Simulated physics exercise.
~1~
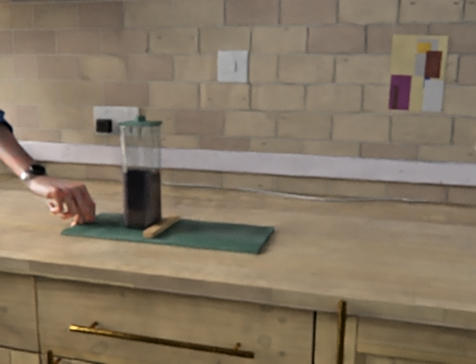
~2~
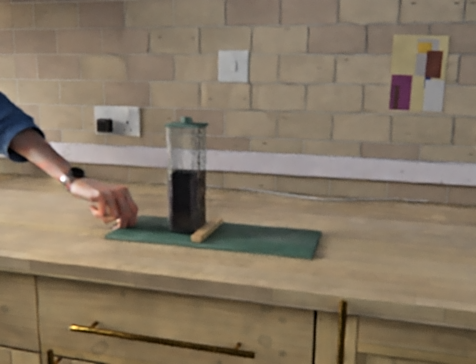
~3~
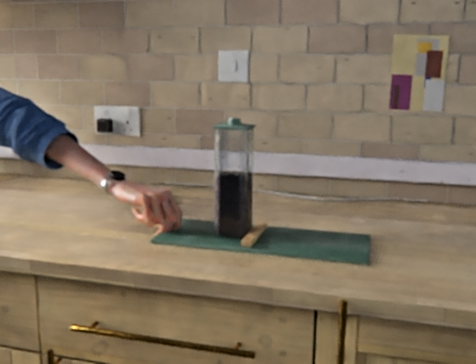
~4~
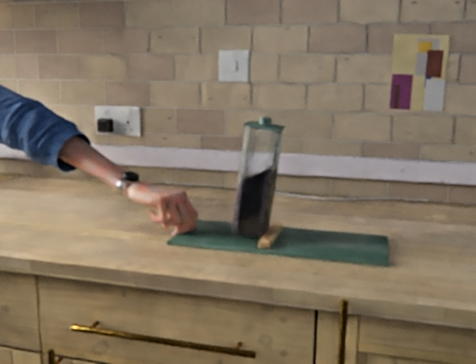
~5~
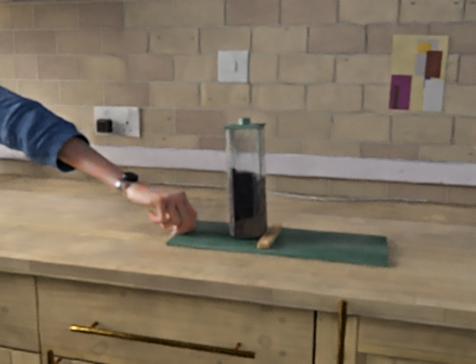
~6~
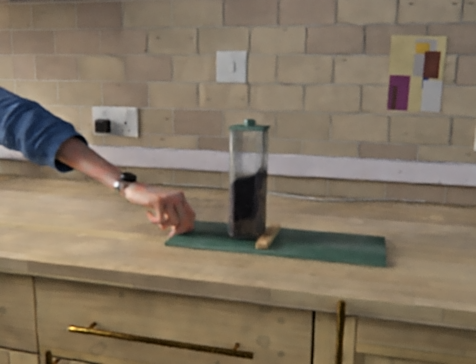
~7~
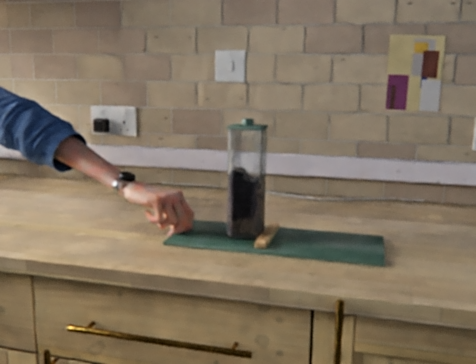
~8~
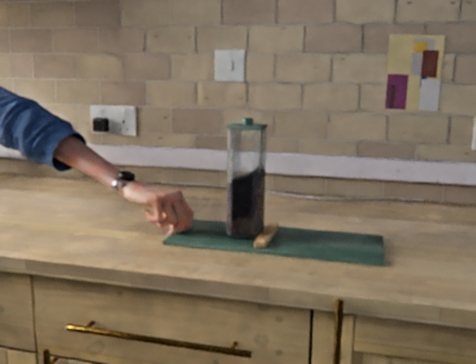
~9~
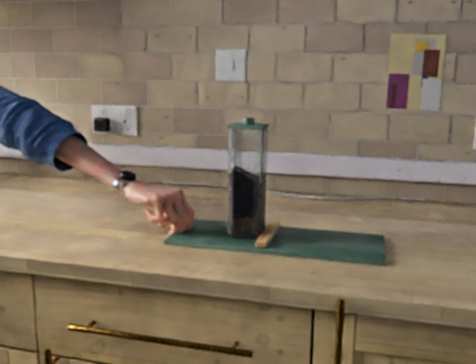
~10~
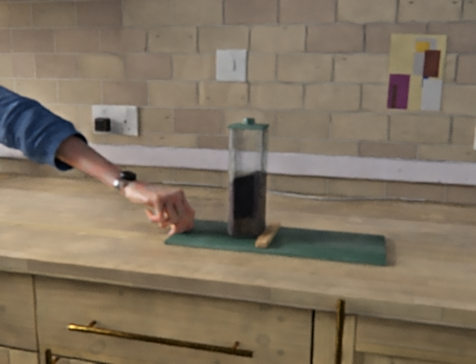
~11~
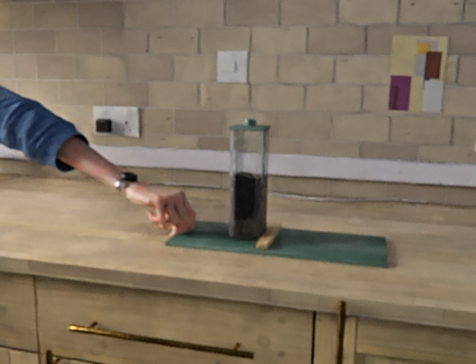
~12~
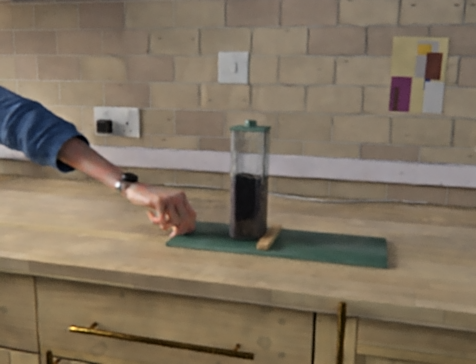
A hand slides a green board right and stops; its canister tips briefly, then stays upright.
